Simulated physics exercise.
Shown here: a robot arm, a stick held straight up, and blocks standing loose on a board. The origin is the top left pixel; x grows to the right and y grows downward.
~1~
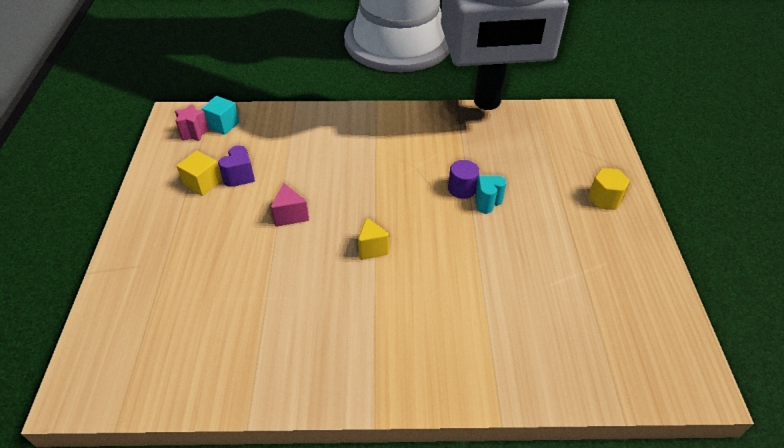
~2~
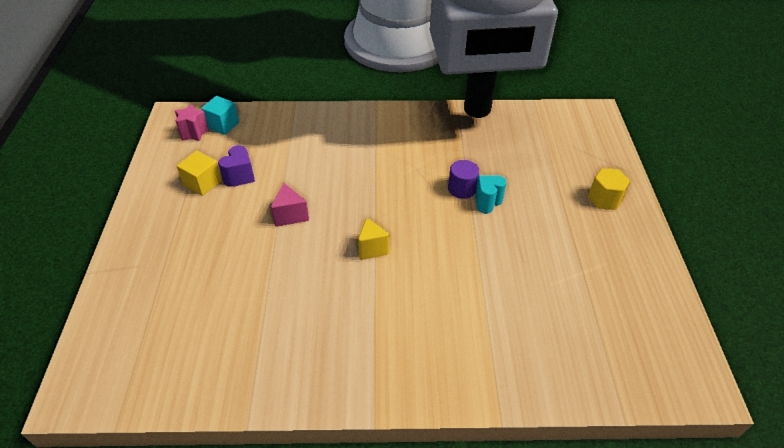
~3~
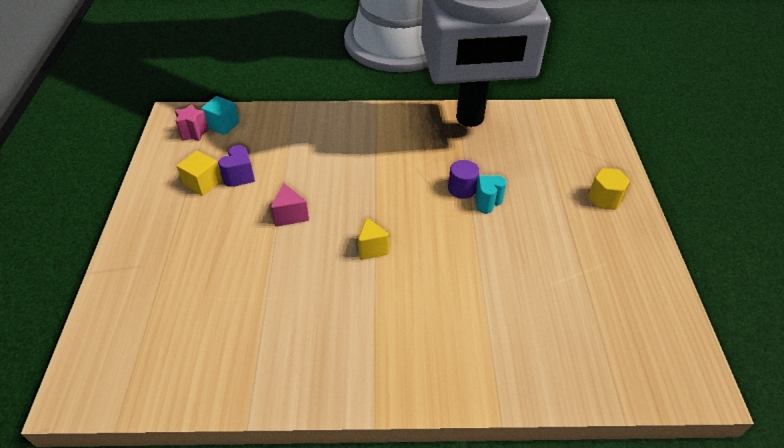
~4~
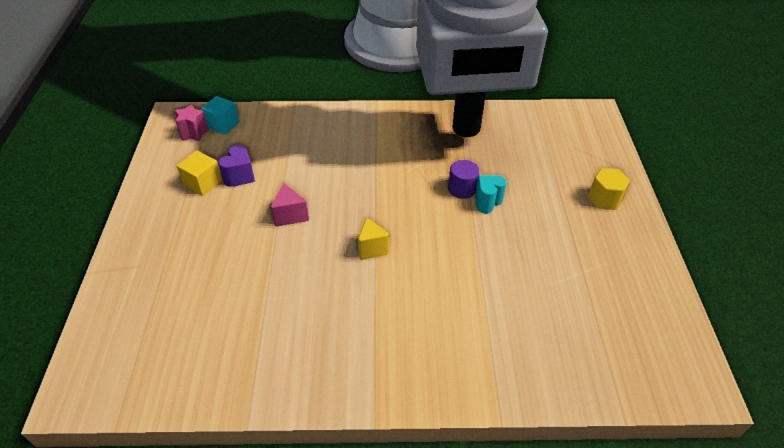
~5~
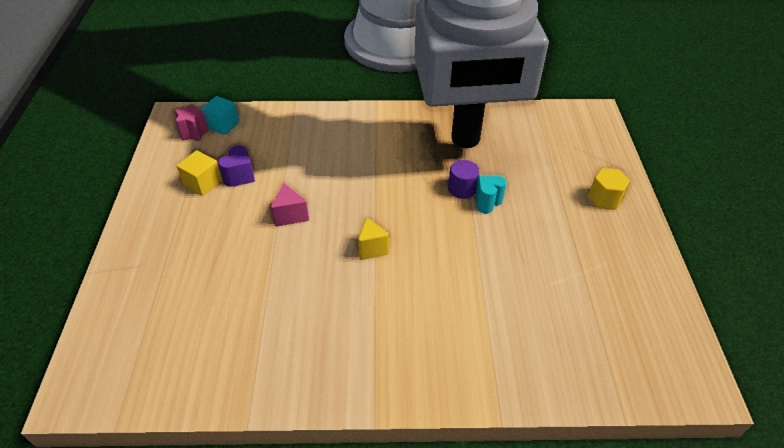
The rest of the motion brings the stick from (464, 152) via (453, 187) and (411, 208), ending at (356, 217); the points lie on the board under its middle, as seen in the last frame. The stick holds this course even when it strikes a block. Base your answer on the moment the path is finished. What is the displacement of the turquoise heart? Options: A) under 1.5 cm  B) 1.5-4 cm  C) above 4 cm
Choice A: Under 1.5 cm.
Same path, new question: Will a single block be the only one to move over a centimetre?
Final answer: Yes.
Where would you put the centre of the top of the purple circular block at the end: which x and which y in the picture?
For the centre of its top, I'd go with (463, 197).
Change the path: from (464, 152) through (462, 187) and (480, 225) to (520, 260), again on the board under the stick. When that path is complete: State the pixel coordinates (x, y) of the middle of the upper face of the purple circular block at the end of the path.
The middle of its upper face should be somewhere near (473, 234).
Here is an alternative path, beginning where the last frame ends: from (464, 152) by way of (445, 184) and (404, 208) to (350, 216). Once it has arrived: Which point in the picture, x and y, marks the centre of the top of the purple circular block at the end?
By then it is at (463, 186).
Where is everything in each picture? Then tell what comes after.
The first frame shows tip of the stick at (487, 103), middles of tops, yellow three-sided block at (372, 230), purple circular block at (465, 169), turquoise heart at (491, 182).
The second frame shows stick at (477, 111), nothing pushed.
The third frame shows stick at (470, 120), nothing pushed.
The fourth frame shows stick at (466, 130), nothing pushed.
The fifth frame shows stick at (465, 140), yellow three-sided block at (372, 230), purple circular block at (465, 169), turquoise heart at (491, 182).
On the path given first. One third of the way, stick at (454, 175); purple circular block at (465, 188); turquoise heart at (495, 186), turned 15° anticlockwise.
Two thirds of the way, stick at (411, 197); purple circular block at (463, 197); turquoise heart at (495, 186), turned 15° anticlockwise.
At the end, stick at (355, 205); yellow three-sided block unmoved; purple circular block at (463, 197); turquoise heart at (495, 186), turned 15° anticlockwise.
